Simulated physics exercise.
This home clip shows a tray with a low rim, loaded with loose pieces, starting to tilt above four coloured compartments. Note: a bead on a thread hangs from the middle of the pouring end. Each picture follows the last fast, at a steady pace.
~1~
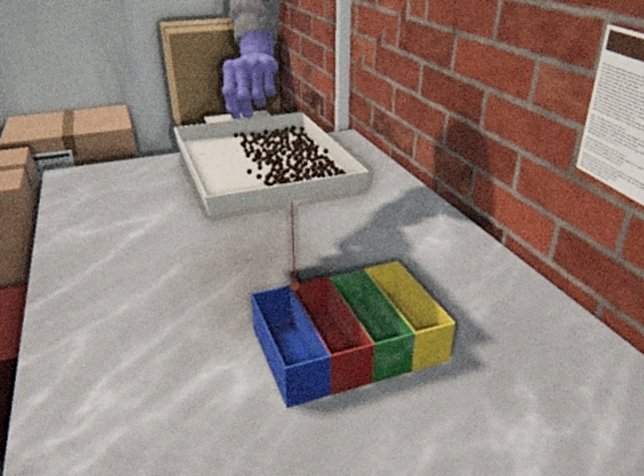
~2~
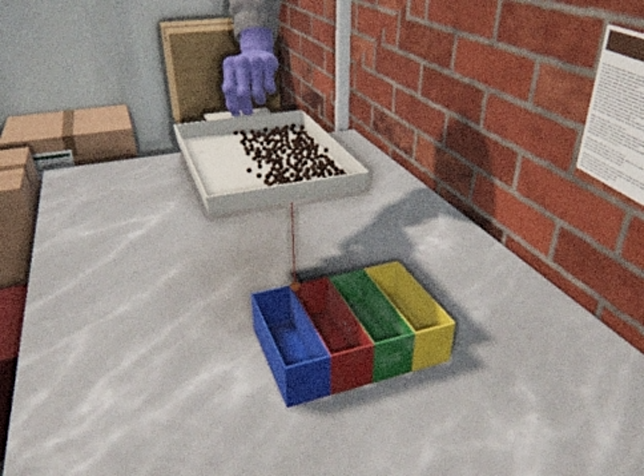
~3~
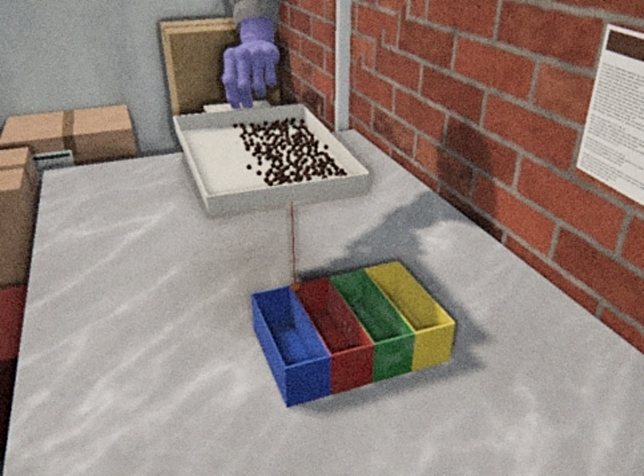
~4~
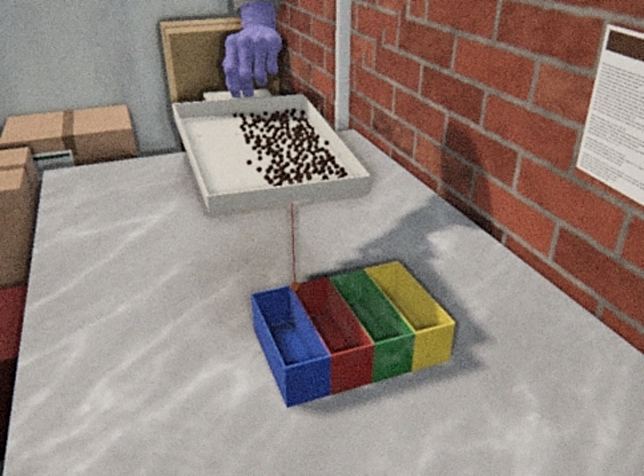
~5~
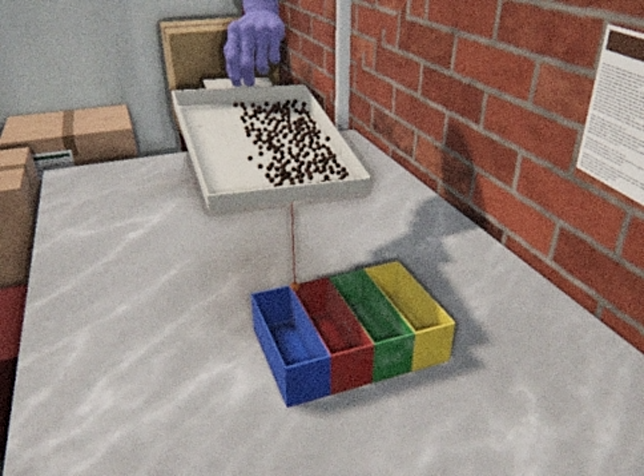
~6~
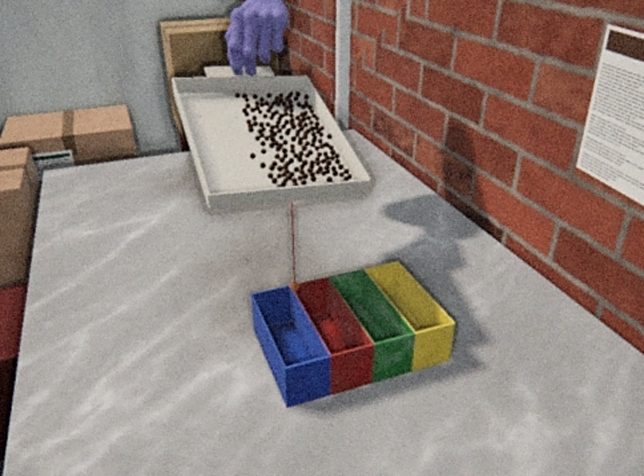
On a marble-look tabletop by a brick wall, a purple-gloved hand gradually raising the far end of a tray of dark berries behind four coloured compartments.
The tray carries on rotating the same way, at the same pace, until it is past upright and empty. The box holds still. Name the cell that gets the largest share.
Green.
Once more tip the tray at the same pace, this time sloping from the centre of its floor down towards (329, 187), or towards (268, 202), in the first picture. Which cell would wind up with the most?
First try: That green cell; second try: The cell in blue.
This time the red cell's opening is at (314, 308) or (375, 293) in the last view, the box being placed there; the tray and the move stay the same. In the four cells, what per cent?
Close to 100 in a hundred, then close to 90 in a hundred.
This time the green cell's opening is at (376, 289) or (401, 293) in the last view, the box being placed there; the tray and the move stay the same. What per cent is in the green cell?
60 % and 10 %.
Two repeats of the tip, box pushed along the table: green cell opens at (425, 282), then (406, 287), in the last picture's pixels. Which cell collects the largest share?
Run one gives the blue cell; run two gives the red cell.
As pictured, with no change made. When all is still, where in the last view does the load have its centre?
(368, 339).
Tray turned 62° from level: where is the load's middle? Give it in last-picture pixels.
I'd put the middle close to (332, 172).
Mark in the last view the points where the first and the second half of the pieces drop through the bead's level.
I'd put it at roughly (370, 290), and after that at roughly (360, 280).
Soon after the last picture, tray tipped steeply; nearly all on the tray; a stray few in the yellow cell; a stray few falling or outside the box.
A little later, tray tipped past a quarter turn; most on the tray; a stray few in the green cell; a stray few in the yellow cell; a small part falling or outside the box.
Later still, tray tipped past a quarter turn; most in the green cell; about a quarter in the red cell; a small part in the yellow cell; a stray few falling or outside the box.
At rest, tray tipped past a quarter turn; most in the green cell; about a quarter in the red cell; a small part in the yellow cell; none in the blue cell; a stray few outside the box.
